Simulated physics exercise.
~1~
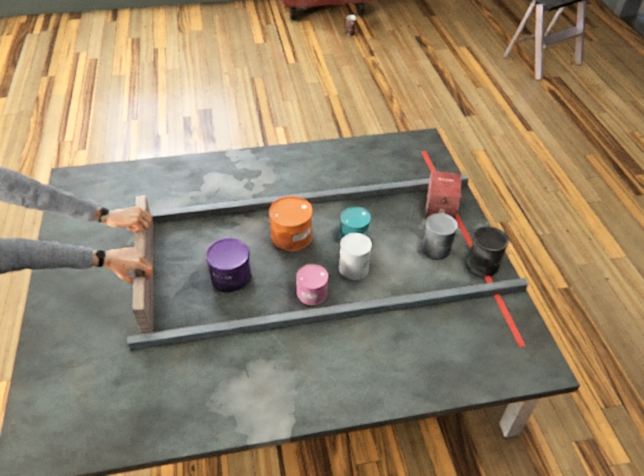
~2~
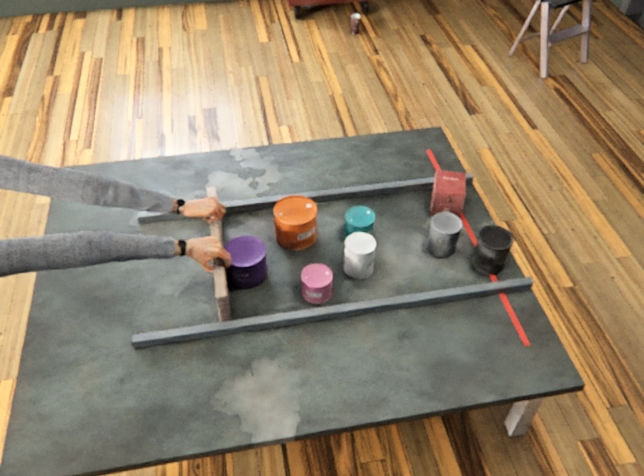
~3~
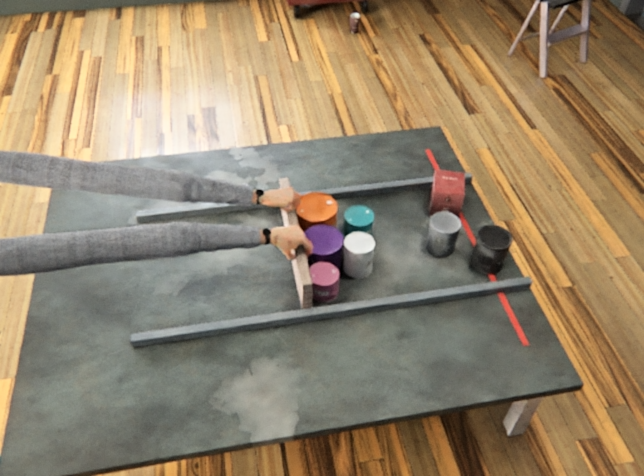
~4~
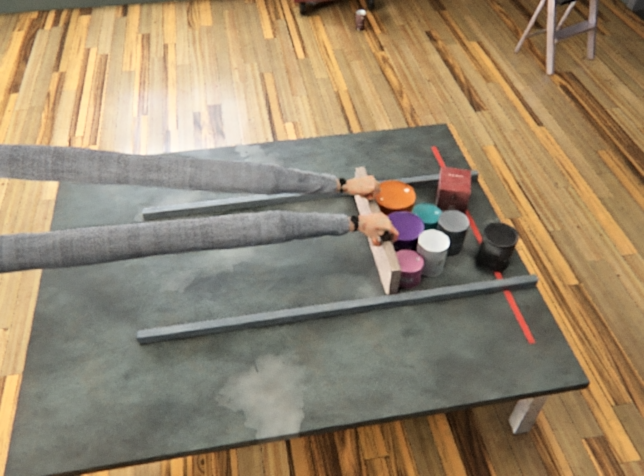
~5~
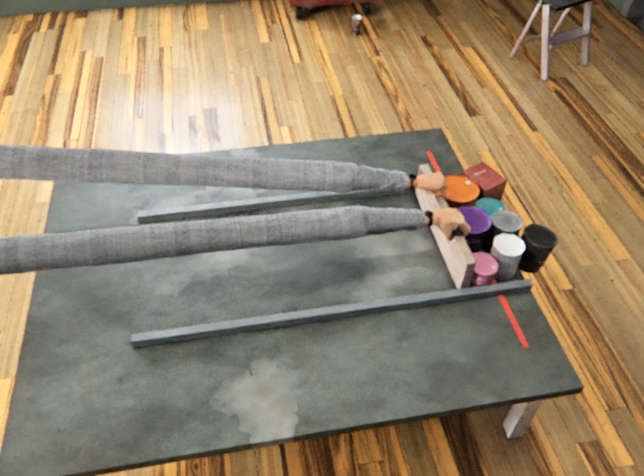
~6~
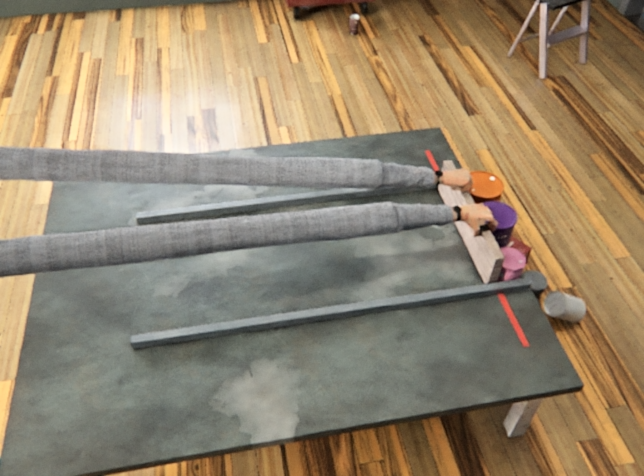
Two hands push a plank rightward, sweeping tubs and a red box off the platform's edge.
